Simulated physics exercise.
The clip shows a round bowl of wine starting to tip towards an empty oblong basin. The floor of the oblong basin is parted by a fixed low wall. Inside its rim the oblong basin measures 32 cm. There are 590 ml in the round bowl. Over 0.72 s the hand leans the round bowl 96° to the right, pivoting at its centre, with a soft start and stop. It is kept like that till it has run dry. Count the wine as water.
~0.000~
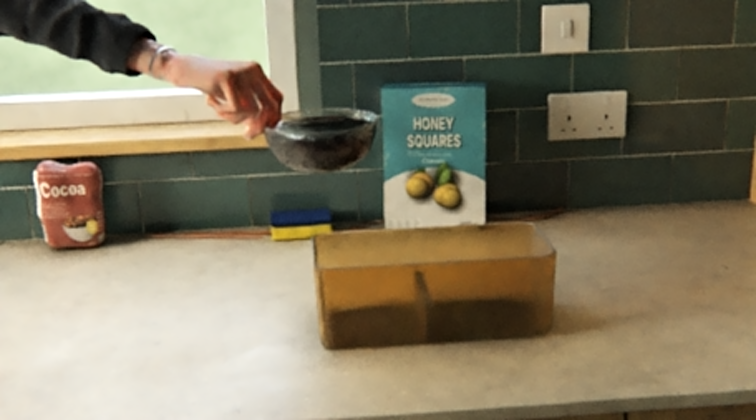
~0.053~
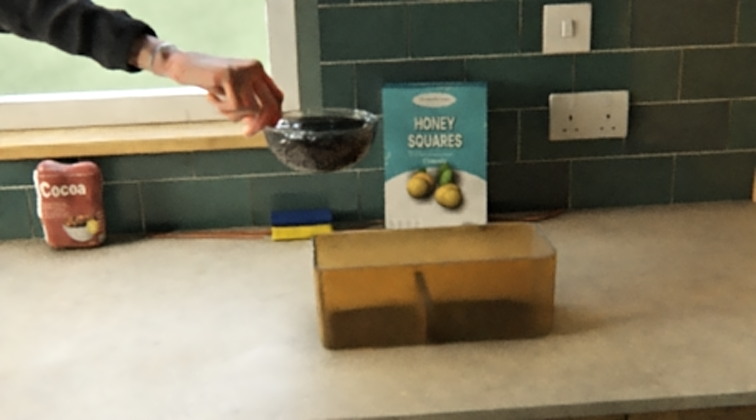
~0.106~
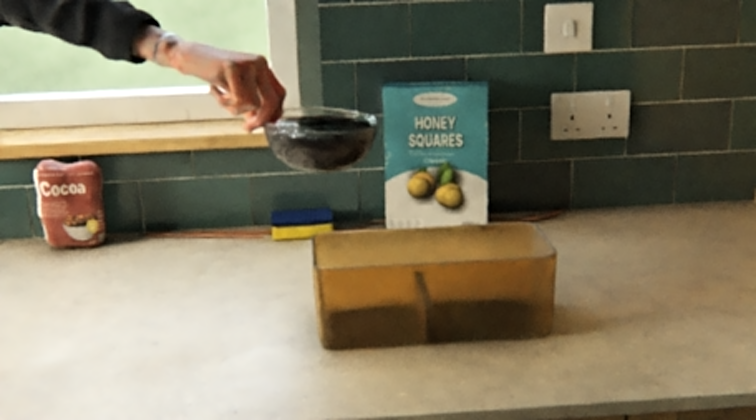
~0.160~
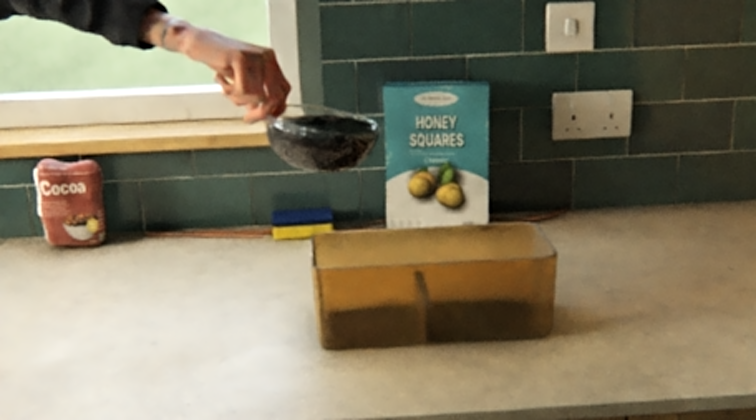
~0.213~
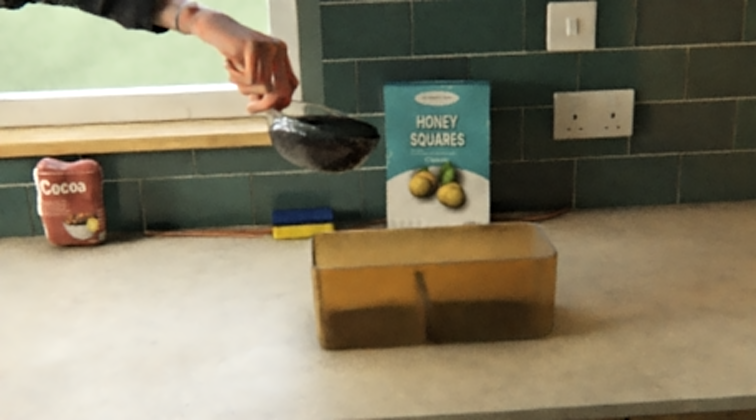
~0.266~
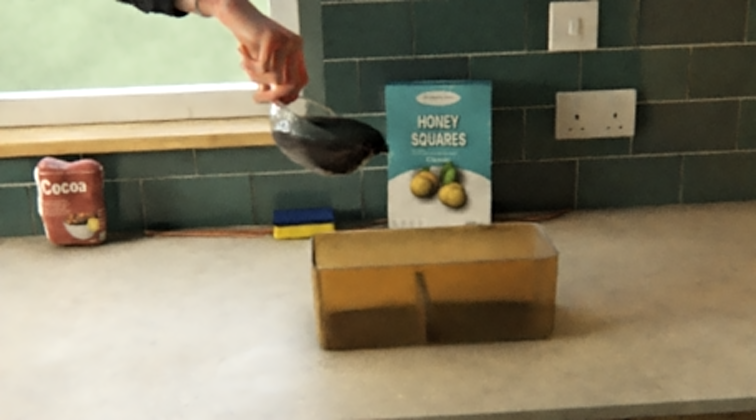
A hand holds a round glass bowl of dark liquid and tilts it rightward above a basin.
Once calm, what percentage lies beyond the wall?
Roughly 56 per cent is past the wall.
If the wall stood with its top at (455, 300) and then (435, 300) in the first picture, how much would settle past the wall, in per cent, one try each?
First 15, then 40 per cent.
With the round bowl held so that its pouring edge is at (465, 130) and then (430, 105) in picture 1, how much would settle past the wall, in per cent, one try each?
First 90, then 90 per cent.
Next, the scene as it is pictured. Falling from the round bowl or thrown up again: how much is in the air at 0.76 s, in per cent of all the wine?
About 4 per cent.
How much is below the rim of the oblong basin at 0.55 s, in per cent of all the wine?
Some 44 per cent.
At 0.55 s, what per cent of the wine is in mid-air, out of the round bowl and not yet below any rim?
Some 42 per cent.
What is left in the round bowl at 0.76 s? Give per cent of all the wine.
Near 1 in a hundred.
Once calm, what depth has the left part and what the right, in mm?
Left about 14 mm, right about 16 mm.
By 0.55 s the tilt is 84° and 14 per cent is still to pour, 8 is left of the wall and 36 right of it.
By 0.76 s the tilt is 96° and 1 per cent is still to pour, 40 is left of the wall and 55 right of it.
By 0.98 s the tilt is 96° and 0 per cent is still to pour, 43 is left of the wall and 55 right of it.
By 1.22 s the tilt is 96° and 0 per cent is still to pour, 43 is left of the wall and 56 right of it.
At rest 43 per cent lies left of the wall, 56 right of it and 1 outside.
